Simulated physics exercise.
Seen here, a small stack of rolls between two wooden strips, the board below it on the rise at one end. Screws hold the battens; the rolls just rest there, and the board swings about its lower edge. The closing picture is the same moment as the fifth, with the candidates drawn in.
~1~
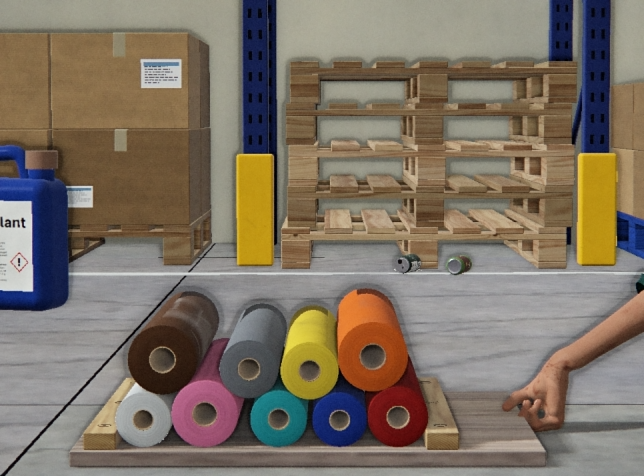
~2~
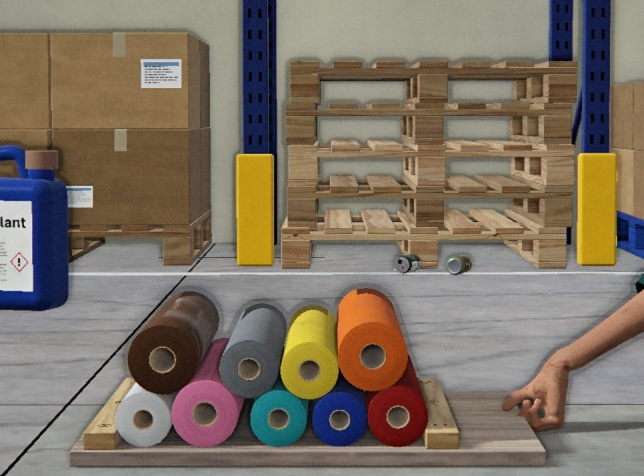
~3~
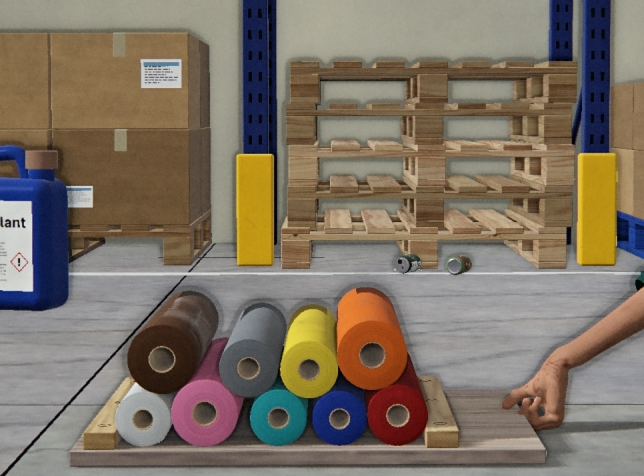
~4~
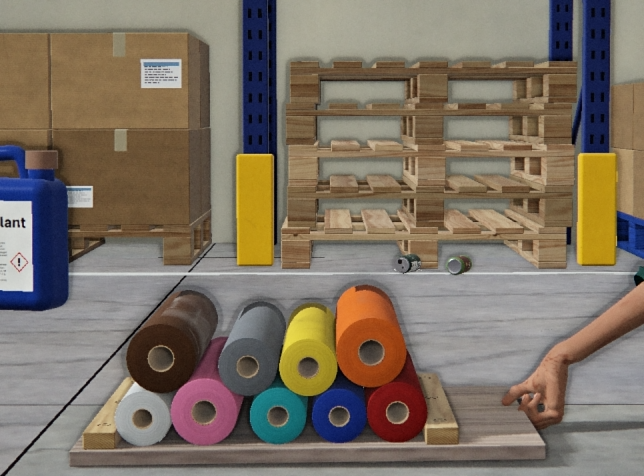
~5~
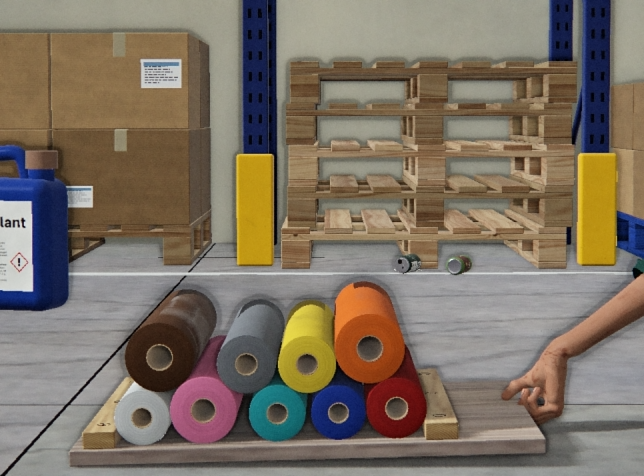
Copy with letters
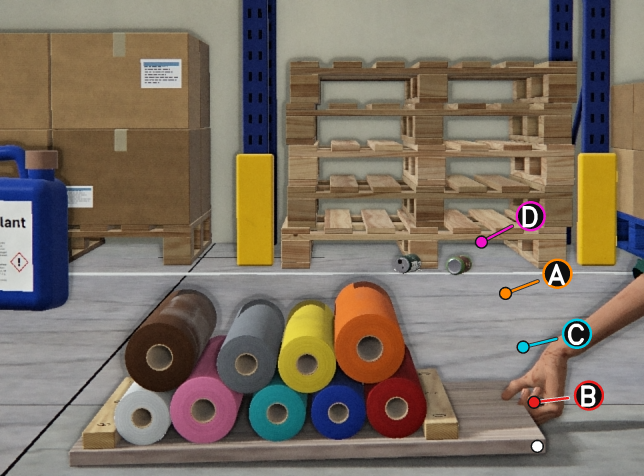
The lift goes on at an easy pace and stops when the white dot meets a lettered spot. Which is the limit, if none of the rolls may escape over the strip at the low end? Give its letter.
Mark C is as high as it can go.
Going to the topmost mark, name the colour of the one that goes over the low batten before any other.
The brown one.
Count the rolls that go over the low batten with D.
With D, four.
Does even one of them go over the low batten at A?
Yes, at A.
On the copy, A at (505, 293); B at (534, 402); C at (523, 347); D at (482, 242); the white dot at (537, 447).
On C. First, board at 12°.
Then, board at 14°.
Finally, board at 14°, none over the low batten.
By contrast, A four over the low batten (yellow, brown, orange, grey); B none over the low batten; D four over the low batten (yellow, brown, orange, grey).
